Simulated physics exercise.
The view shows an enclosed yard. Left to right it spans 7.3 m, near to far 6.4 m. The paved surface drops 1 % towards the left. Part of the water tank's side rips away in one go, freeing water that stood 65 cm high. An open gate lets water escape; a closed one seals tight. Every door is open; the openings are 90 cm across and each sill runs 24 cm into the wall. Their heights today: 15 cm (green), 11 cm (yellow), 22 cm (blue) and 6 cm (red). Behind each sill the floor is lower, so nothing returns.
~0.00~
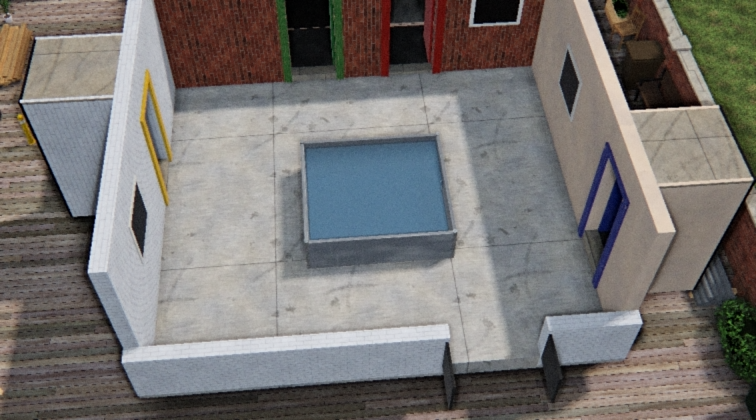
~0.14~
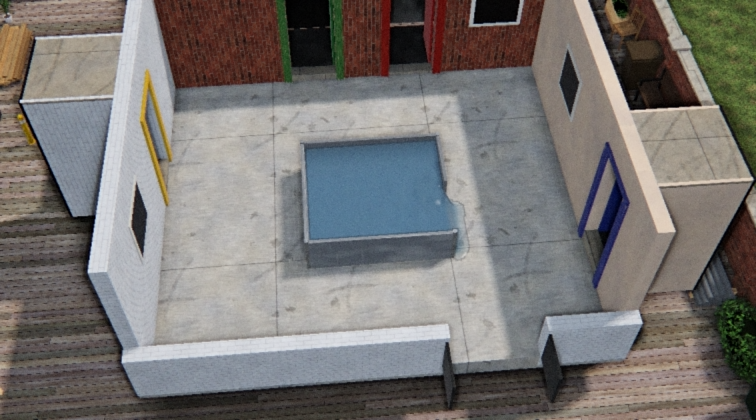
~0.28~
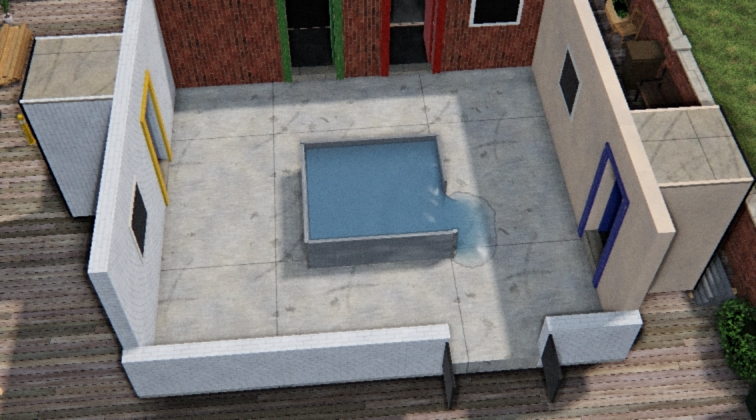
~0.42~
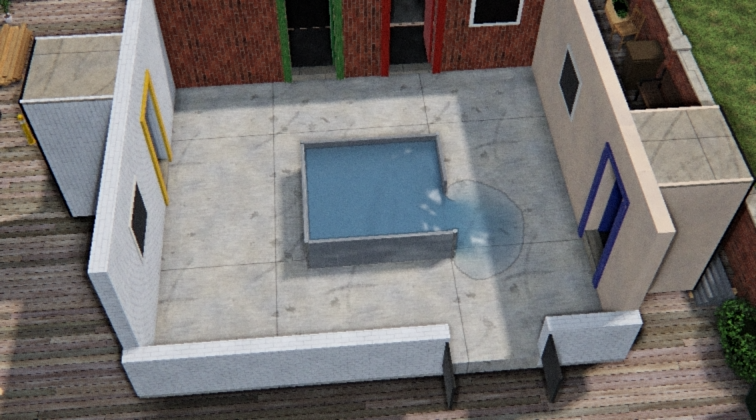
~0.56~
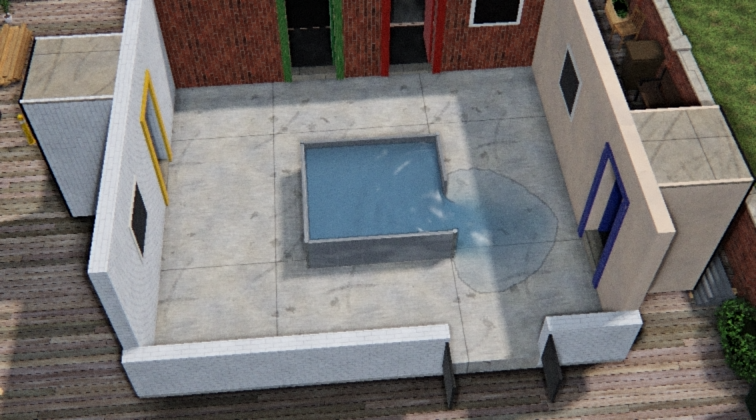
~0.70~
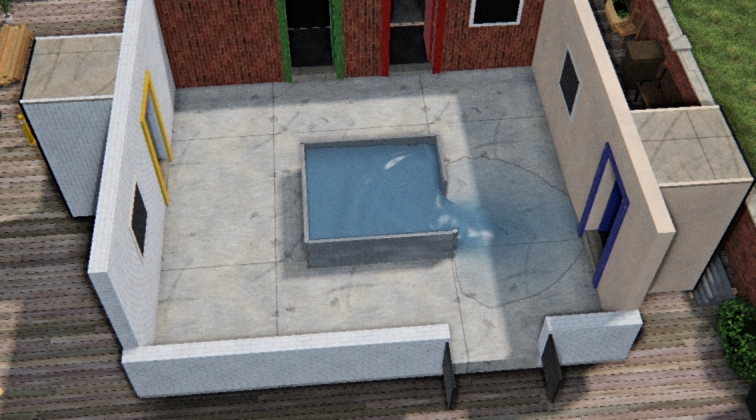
The clip opens on a walled yard seen from above, with a square tank of still blue water at its centre. A gap appears in the tank's right side and water pours through, spreading across the pale paving in a widening rounded sheet towards the blue doorway on the right.
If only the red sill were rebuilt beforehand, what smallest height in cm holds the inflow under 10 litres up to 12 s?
It would have to be roughly 6.5 cm high.
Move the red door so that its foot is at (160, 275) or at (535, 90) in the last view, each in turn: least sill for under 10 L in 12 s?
Roughly 7.0 and 11.5 cm.
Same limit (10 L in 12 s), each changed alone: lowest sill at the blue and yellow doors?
Roughly 28 cm at blue and 9.0 cm at yellow.
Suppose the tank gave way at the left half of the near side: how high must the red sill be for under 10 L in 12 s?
About 8.0 cm.
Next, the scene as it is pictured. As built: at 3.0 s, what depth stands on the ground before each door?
In cm: Green 0, yellow 0, blue 26, red 0.
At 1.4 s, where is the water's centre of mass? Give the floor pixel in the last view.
At about (413, 217).
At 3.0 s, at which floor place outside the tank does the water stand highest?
Near (606, 337).
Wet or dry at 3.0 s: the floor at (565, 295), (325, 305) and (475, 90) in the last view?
In turn: Under water, not reached, flooded.
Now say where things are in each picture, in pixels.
In the first frame, the water tank at (375, 188) is whole and still, 65 cm deep; the red door at (412, 36) is dry.
In the second frame, the gap is at (447, 222), the front 0.3 m out at (465, 246); the back of the water tank holds 65 cm.
In the third frame, the gap is at (446, 224), the front 0.8 m out at (491, 222); the back of the water tank holds 65 cm.
In the fourth frame, the front is at (520, 228), 1.3 m from the gap at (446, 225); 2.0 m2 of floor is wet, 65 cm left at the back.
In the fifth frame, the gap is at (446, 225), the front 1.9 m out at (553, 226); the back of the water tank holds 65 cm.
In the sixth frame, water pours out at (446, 224) and has run 2.3 m, to (582, 243); about 5 cm deep outside, 65 cm at the back; 2.9 m in a straight line remain to the red door at (412, 36).
After 1.4 s water covers 20 % of the floor, deepest (38 cm) near (453, 239); it has not reached the red door.
After 3.0 s water covers 30 % of the floor, deepest (34 cm) near (606, 337); it has not reached the red door.
After 12.0 s water covers 95 % of the floor, deepest (12 cm) near (176, 91); 5 cm at the red door, 10 litres in over its 6 cm sill.
At the red door as built, the water arrived by 3.4 s and peaked near 8 cm at 4.4 s.
Run again over the same 12 s with other heights there, 15 litres in over 5.5 cm, 2 litres over 7.5 cm. The limit of 10 litres is kept from about 6.5 cm up.
